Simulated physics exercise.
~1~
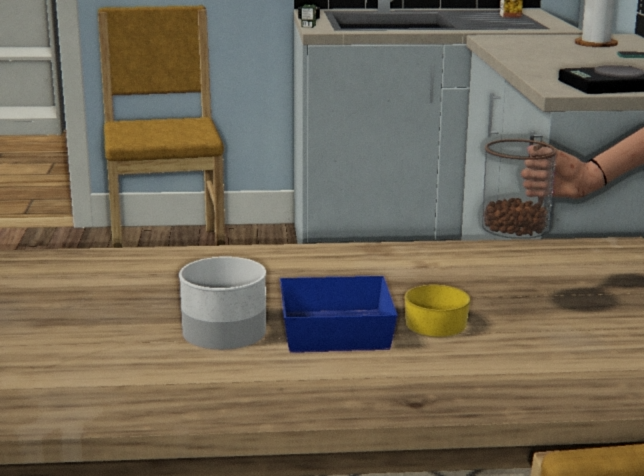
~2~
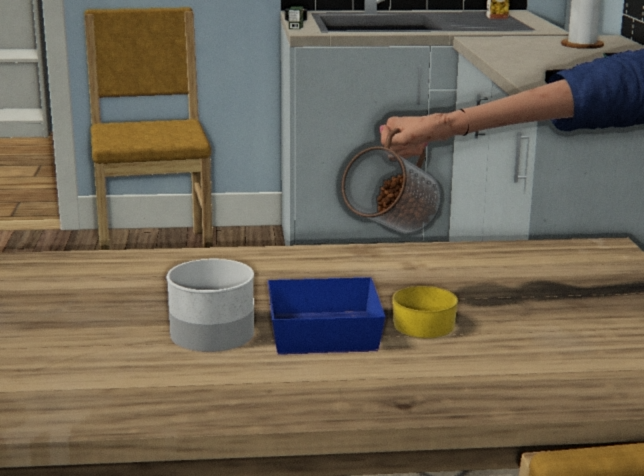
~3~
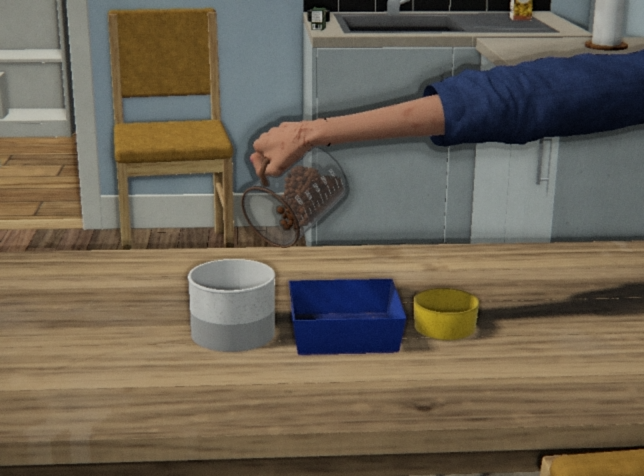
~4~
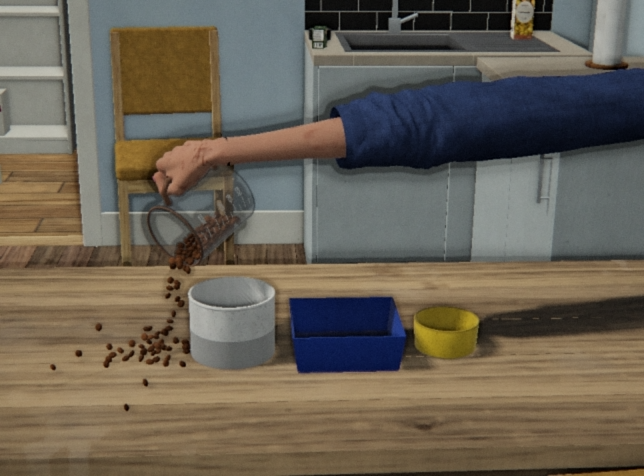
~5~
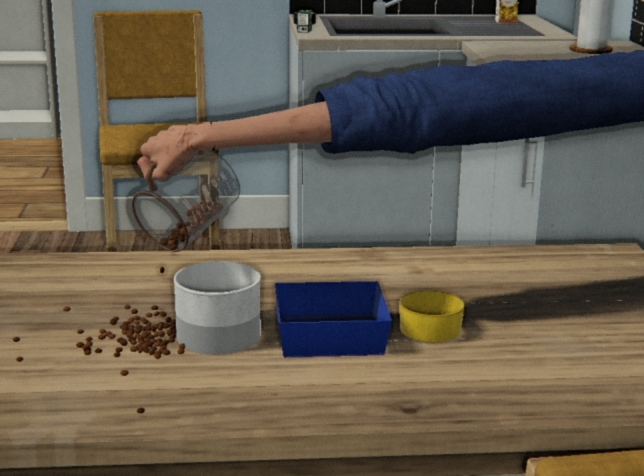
A hand carries a jug left and tips brown pieces into a white pot and onto the table.
